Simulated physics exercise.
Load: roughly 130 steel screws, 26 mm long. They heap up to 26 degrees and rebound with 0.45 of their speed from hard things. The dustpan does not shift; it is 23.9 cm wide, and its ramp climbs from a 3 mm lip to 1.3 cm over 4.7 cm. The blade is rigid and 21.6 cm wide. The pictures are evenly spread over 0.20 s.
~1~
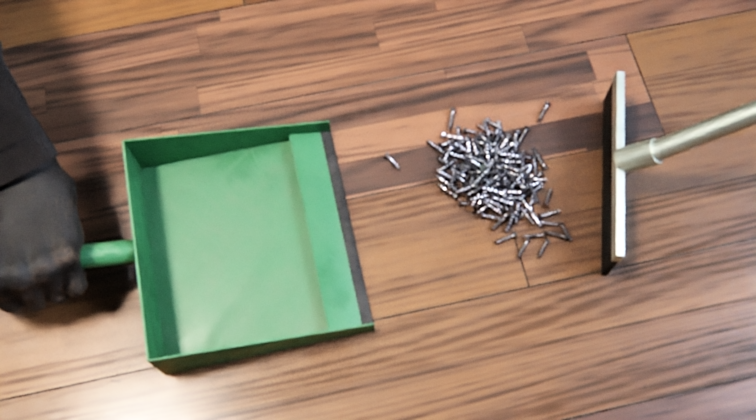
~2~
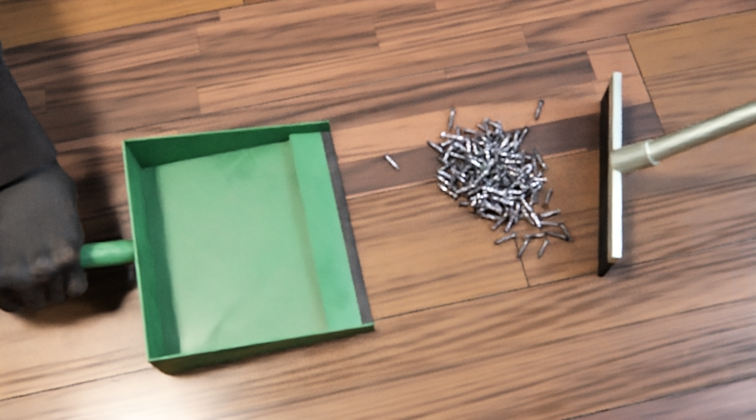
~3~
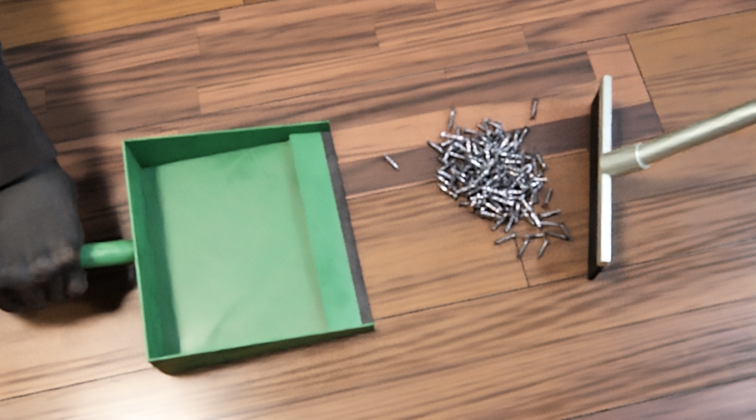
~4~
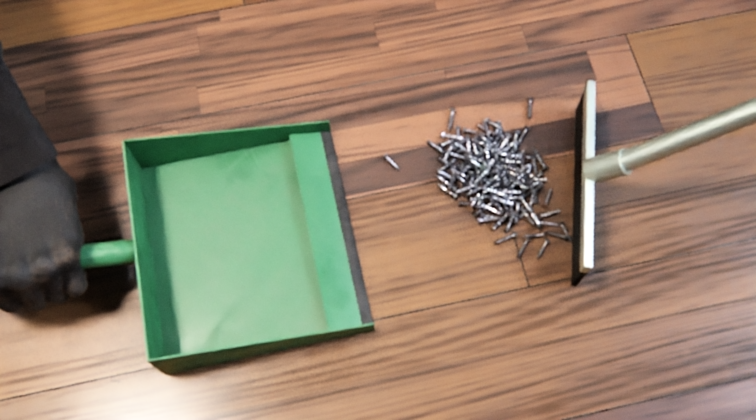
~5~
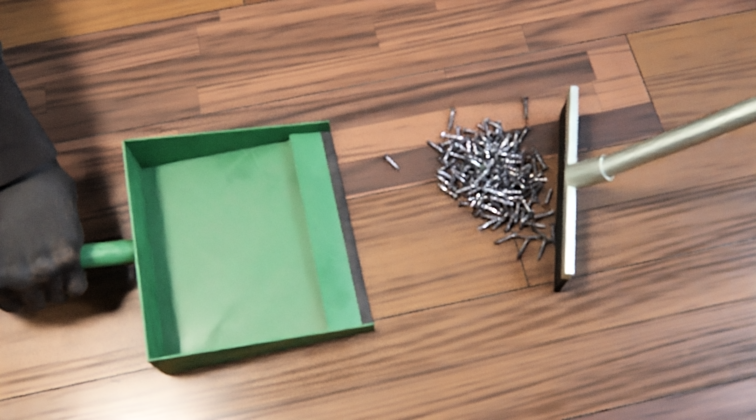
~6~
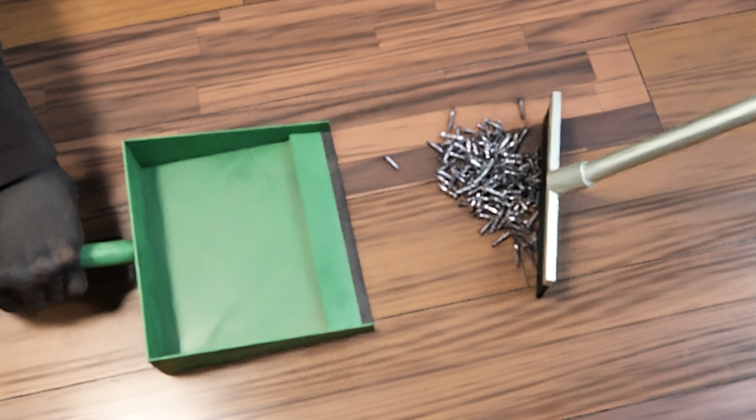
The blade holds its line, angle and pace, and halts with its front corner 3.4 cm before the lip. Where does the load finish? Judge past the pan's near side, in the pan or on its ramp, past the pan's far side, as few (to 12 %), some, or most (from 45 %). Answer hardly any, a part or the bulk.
Near side hardly any, pan hardly any, far side hardly any.
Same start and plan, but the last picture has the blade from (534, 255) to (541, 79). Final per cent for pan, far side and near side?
Pan 0, far 10, near 0.
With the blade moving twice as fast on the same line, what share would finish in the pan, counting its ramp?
In that case some 15 per cent.
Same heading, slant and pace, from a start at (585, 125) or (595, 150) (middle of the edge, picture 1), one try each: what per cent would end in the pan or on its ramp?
Some 0 and 0 per cent.
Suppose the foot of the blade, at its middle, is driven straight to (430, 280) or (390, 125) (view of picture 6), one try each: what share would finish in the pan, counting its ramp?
Some 0 and 5 per cent.
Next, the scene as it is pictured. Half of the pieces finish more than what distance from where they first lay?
About 12 cm.
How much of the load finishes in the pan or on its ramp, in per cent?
About 0 per cent.
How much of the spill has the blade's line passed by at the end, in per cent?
About 10 per cent.
Then, 0.15 s after the last picture, middle of the blade 14 cm from the lip; 0 % over the lip, far side 0 %, near side 0 %.
Then, 0.24 s after the last picture, middle of the blade 9 cm from the lip; 0 % over the lip, far side 0 %, near side 0 %.
Then, 0.48 s after the last picture, middle of the blade 7 cm from the lip; 0 % over the lip, far side 5 %, near side 0 %.
In the end, near side 0 %, pan 0 %, far side 5 %, in front of the lip or behind the blade 95 %.
